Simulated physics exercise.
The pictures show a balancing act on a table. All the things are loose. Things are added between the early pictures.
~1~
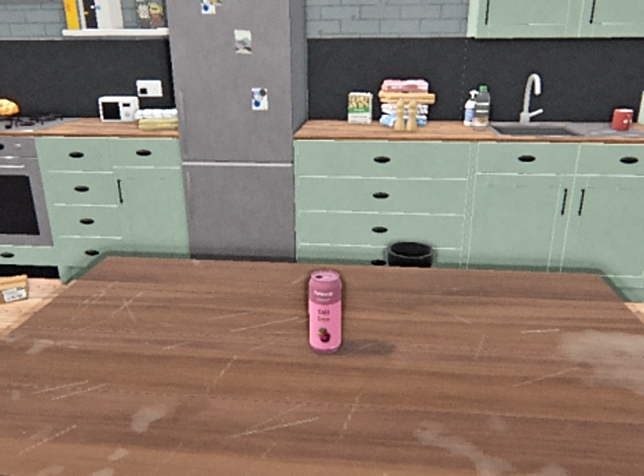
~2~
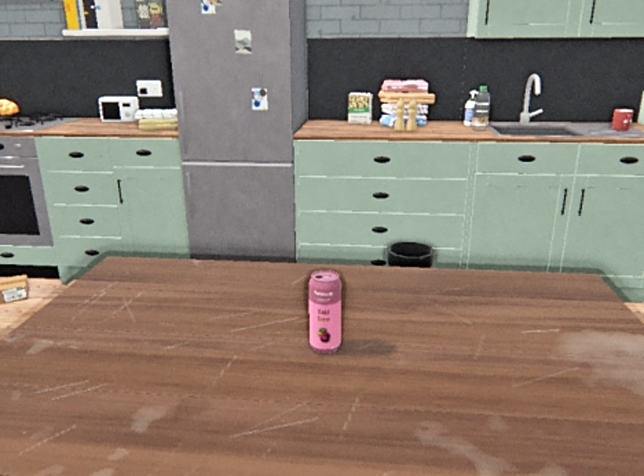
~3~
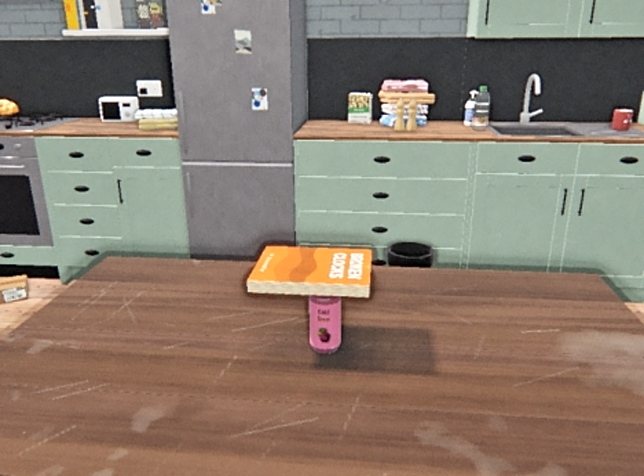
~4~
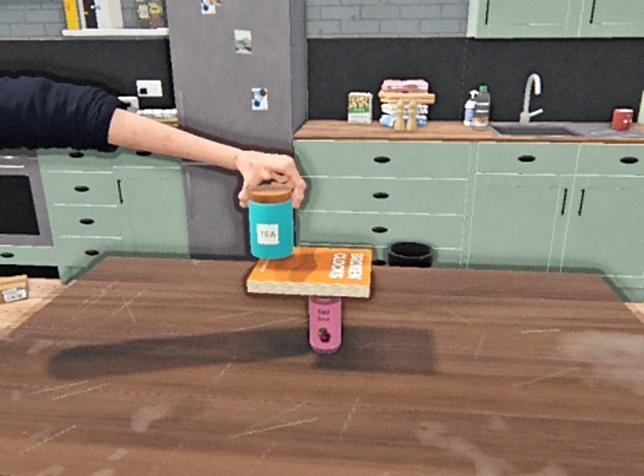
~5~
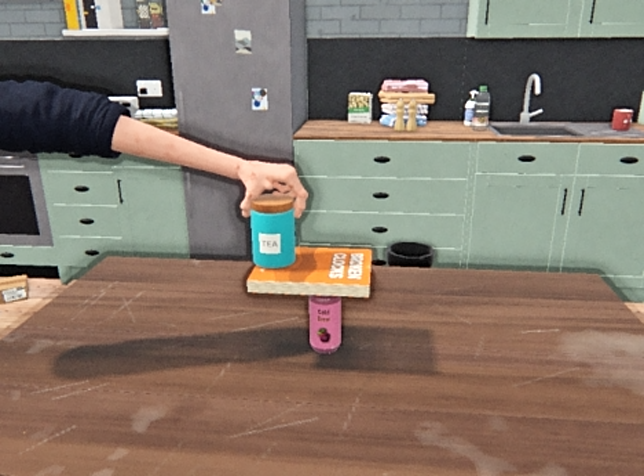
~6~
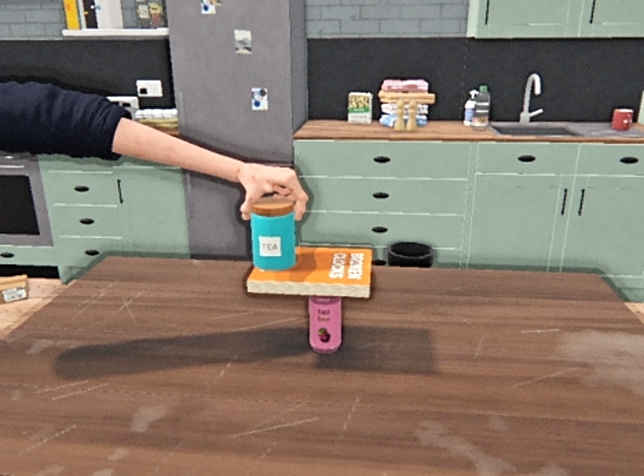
A hand lowers a turquoise jar onto the left side of an orange book atop a pink can.
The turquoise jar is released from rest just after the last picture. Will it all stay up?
Outcome: The stack comes apart.
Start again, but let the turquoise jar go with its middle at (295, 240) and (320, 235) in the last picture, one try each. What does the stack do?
First try: It gives way; second try: It stays up.
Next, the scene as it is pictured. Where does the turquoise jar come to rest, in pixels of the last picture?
Around (214, 326).
Then, 0.30 s later than the last frame, turquoise jar now fallen; orange book tilted by 60°.
Then, 0.40 s later than the last frame, orange book now fallen.
Then, 0.60 s later than the last frame, things are still on the move.
Then, 0.90 s later than the last frame, pink can moved a little.
When it is over, fallen, orange book and turquoise jar; moved from the start, pink can. End places, in pixels of the last picture, turquoise jar near (214, 326). The stack gives way.
